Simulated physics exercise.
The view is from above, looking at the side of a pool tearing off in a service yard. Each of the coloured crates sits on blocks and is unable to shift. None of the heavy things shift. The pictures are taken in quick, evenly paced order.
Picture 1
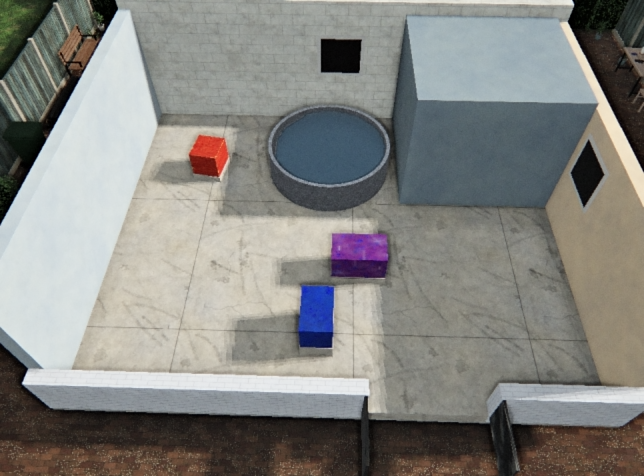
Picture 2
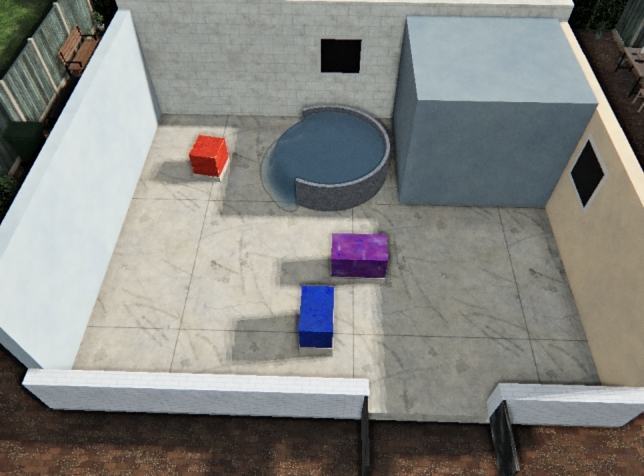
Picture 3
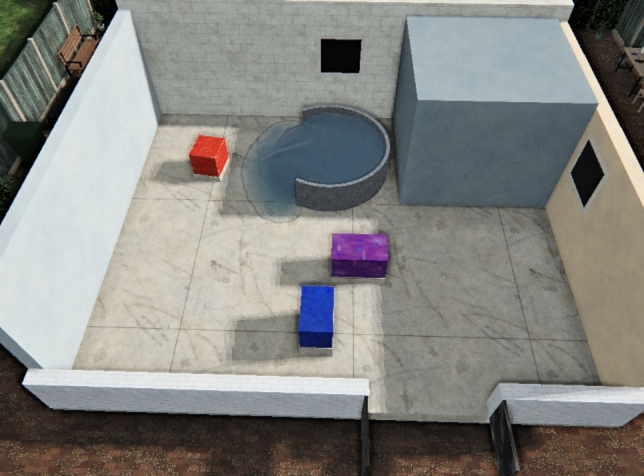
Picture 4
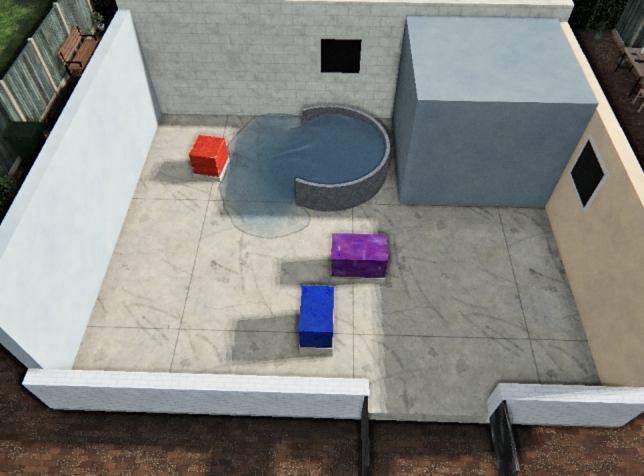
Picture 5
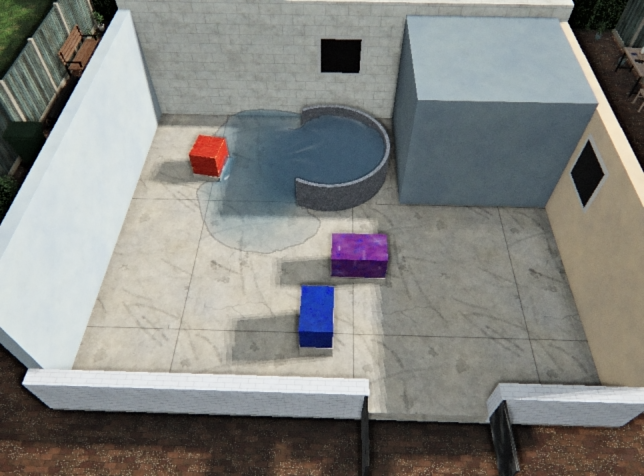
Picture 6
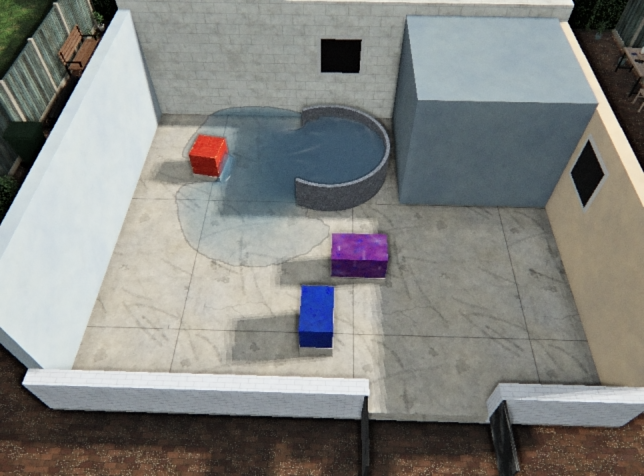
Water pours from the pool's open left side and spreads across the paving around the red crate.
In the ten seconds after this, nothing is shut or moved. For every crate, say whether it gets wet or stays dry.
Blue crate: Dry; red crate: Wet; purple crate: Dry.
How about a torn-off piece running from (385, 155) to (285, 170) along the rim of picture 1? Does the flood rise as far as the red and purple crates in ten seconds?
As I see it, red stays clear and purple is doused.
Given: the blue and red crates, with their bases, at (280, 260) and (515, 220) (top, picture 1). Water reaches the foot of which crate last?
That's the red-painted one.
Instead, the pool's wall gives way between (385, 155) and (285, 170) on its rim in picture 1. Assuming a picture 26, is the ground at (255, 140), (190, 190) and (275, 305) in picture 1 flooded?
One by one, they turn out not soaked, not soaked and drenched.
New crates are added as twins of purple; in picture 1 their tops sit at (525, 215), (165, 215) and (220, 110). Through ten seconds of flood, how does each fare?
In the listed order, the first crate remains untouched, the second gets reached, while the third gets reached.
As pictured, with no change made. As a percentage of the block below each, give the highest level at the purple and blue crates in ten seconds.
Some 70 and 70 % respectively.
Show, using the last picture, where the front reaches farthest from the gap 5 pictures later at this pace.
The farthest point of the front sits at (117, 301).
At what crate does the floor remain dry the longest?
I'd say the crate marked blue is last.
A moment on, water covers 35 % of the floor; the blue crate not reached, the red crate water round its plinth, the purple crate water round its plinth.
Next, water covers 40 % of the floor; the blue crate water round its plinth, the red crate water round its plinth, the purple crate water round its plinth.
Then, water covers 45 % of the floor; the blue crate water round its plinth, the red crate water round its plinth, the purple crate water round its plinth.
Later, water covers 70 % of the floor; the blue crate water round its plinth, the red crate water round its plinth, the purple crate water round its plinth.
In the end, water covers 100 % of the floor; the blue crate stayed above the water, the red crate was topped, the purple crate stayed above the water.
